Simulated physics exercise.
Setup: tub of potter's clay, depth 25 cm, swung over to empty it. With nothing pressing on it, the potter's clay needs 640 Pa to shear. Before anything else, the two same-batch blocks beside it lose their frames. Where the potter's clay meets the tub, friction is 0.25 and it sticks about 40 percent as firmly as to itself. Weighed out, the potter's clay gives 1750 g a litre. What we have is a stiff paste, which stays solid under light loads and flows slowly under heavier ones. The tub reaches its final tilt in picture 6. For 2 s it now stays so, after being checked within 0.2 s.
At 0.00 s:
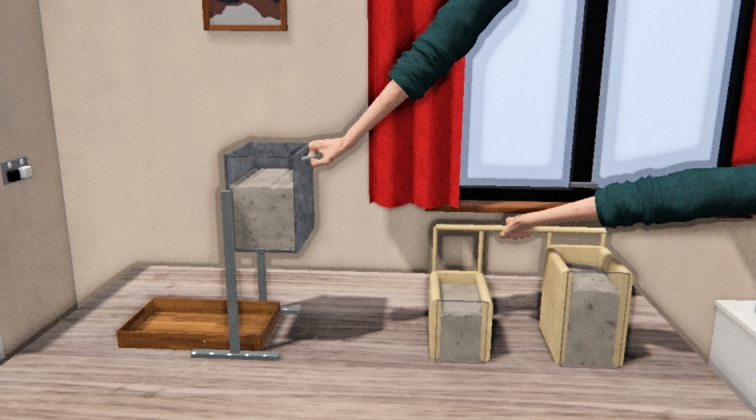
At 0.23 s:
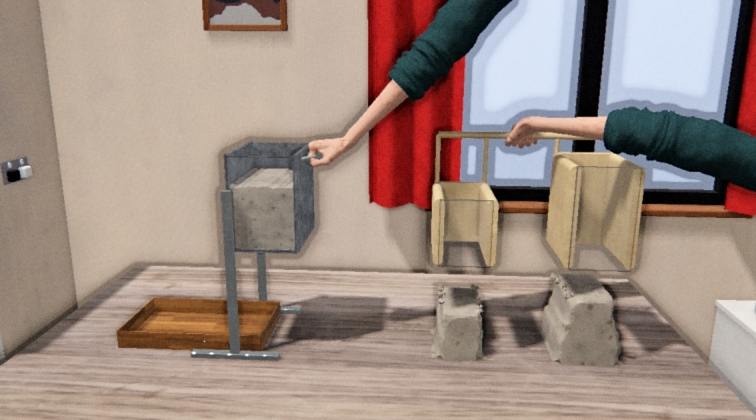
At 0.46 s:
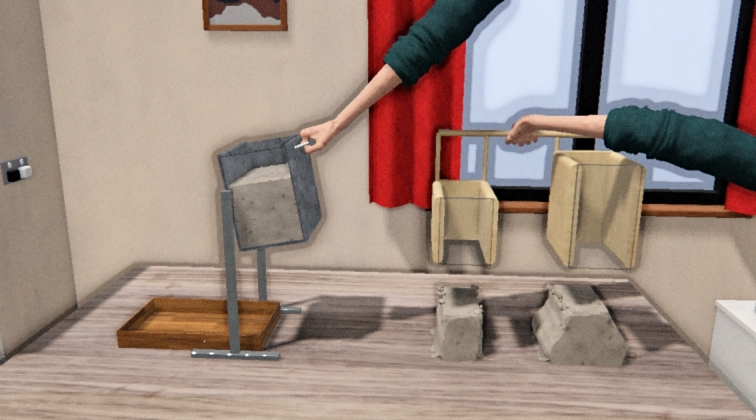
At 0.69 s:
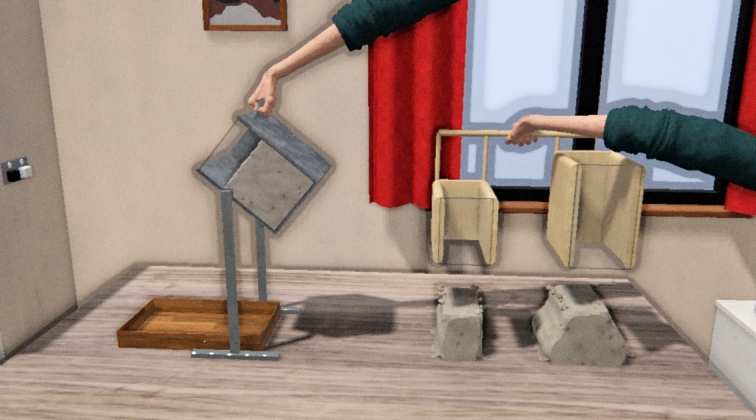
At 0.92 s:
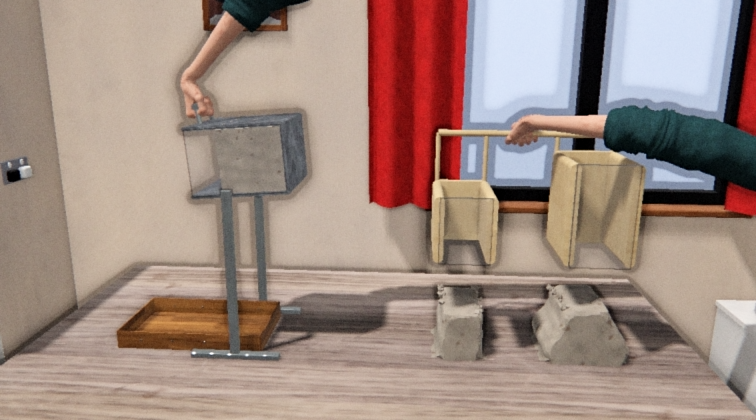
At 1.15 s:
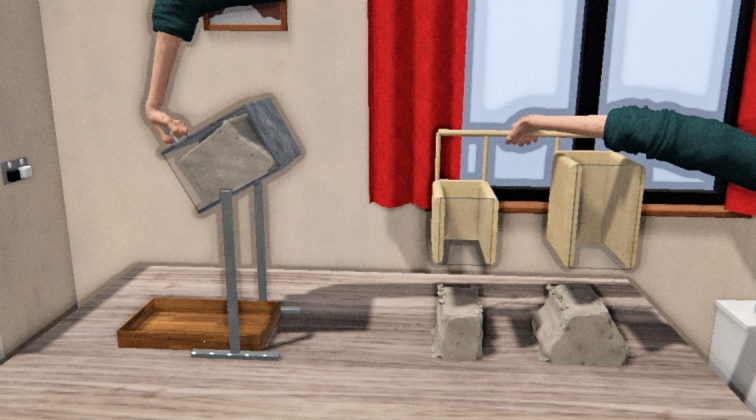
One hand lifting two moulds off grey clay blocks, the larger block sagging, while another hand tilts a clay-filled tub leftward.
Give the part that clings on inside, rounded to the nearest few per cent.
The part that clings on inside is close to 0 %.
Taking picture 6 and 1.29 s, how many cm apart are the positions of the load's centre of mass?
Looks like around 9 cm to me.
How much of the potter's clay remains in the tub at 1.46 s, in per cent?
The tub holds some 20 % at that moment.
After 1.29 s, the tub is at 119 degrees and holds 74 %.
After 1.46 s, the tub is at 119 degrees and holds 19 %.
After 1.63 s, the tub is at 119 degrees and holds 0 %.
After 1.80 s, the tub is at 119 degrees and holds 0 %.
After 3.15 s, at the end, the tub is at 119 degrees and holds 0 %.
